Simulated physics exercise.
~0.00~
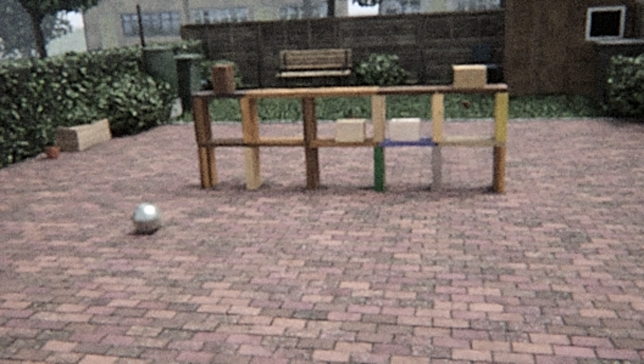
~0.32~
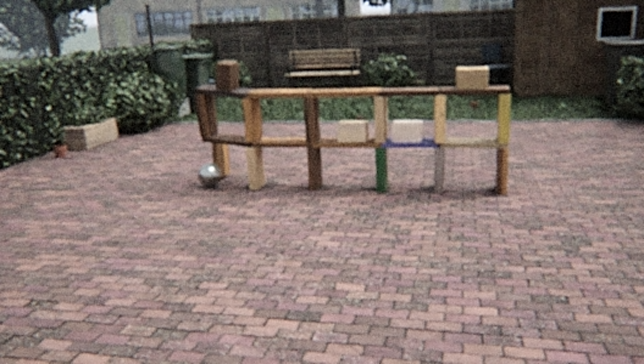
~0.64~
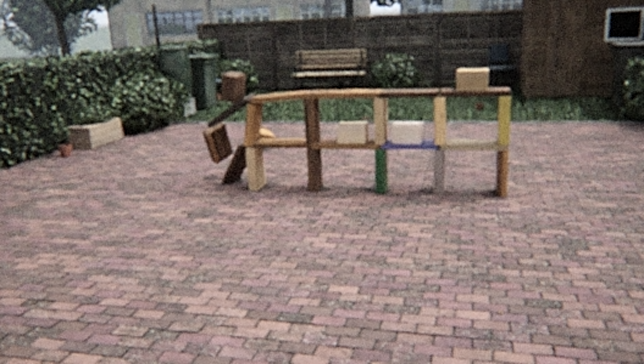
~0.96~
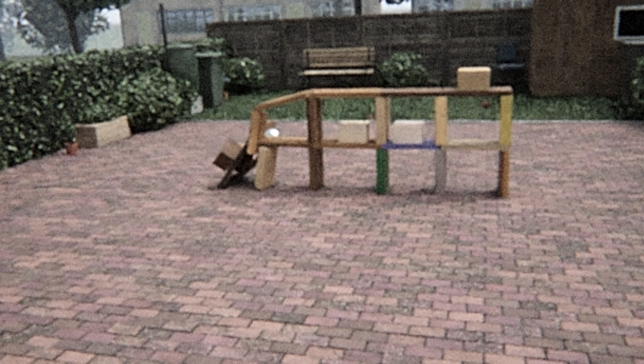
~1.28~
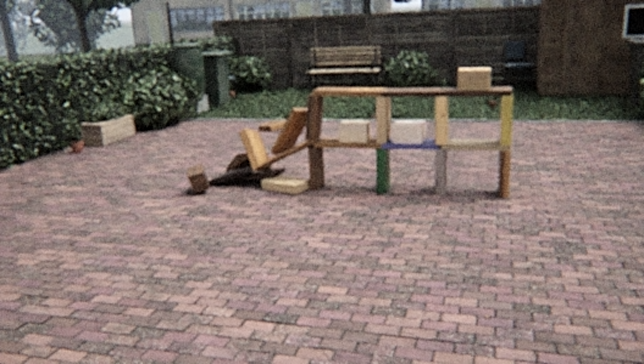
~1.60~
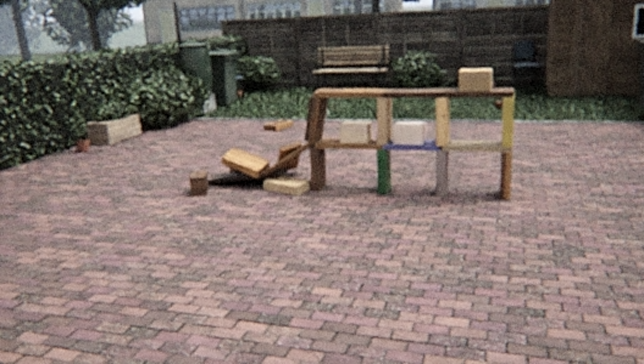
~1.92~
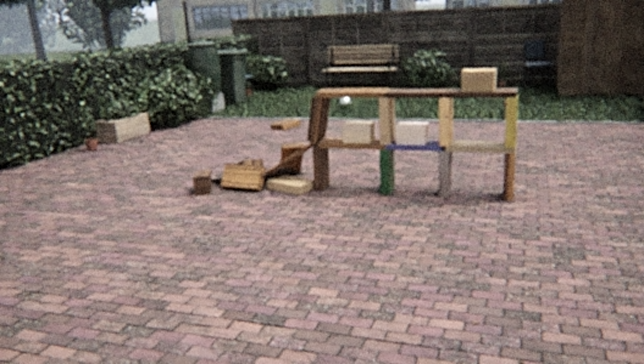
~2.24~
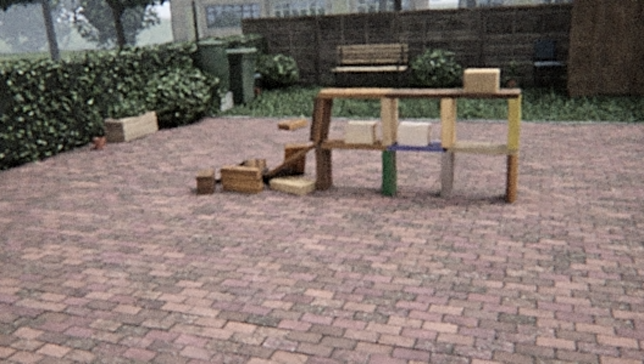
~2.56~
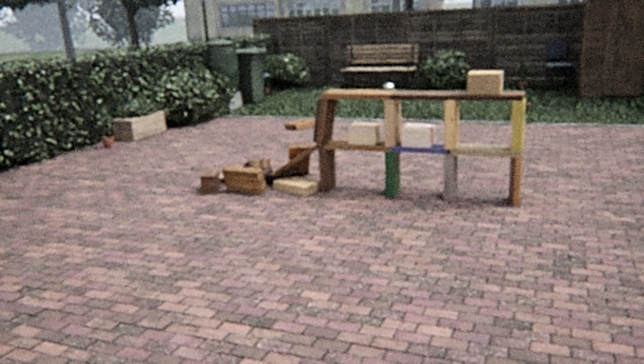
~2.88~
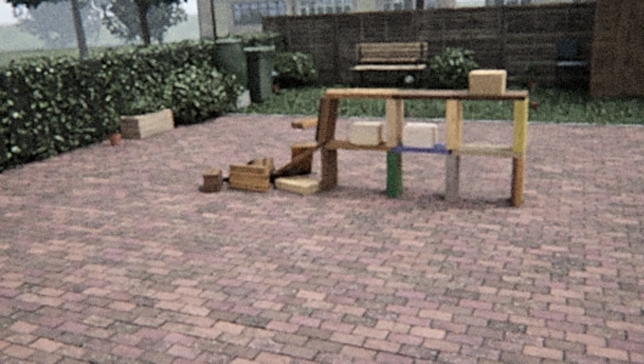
Steel ball rolling across brick paving into a two-storey plank structure, collapsing its left end while the rest, yellow post included, stays standing.
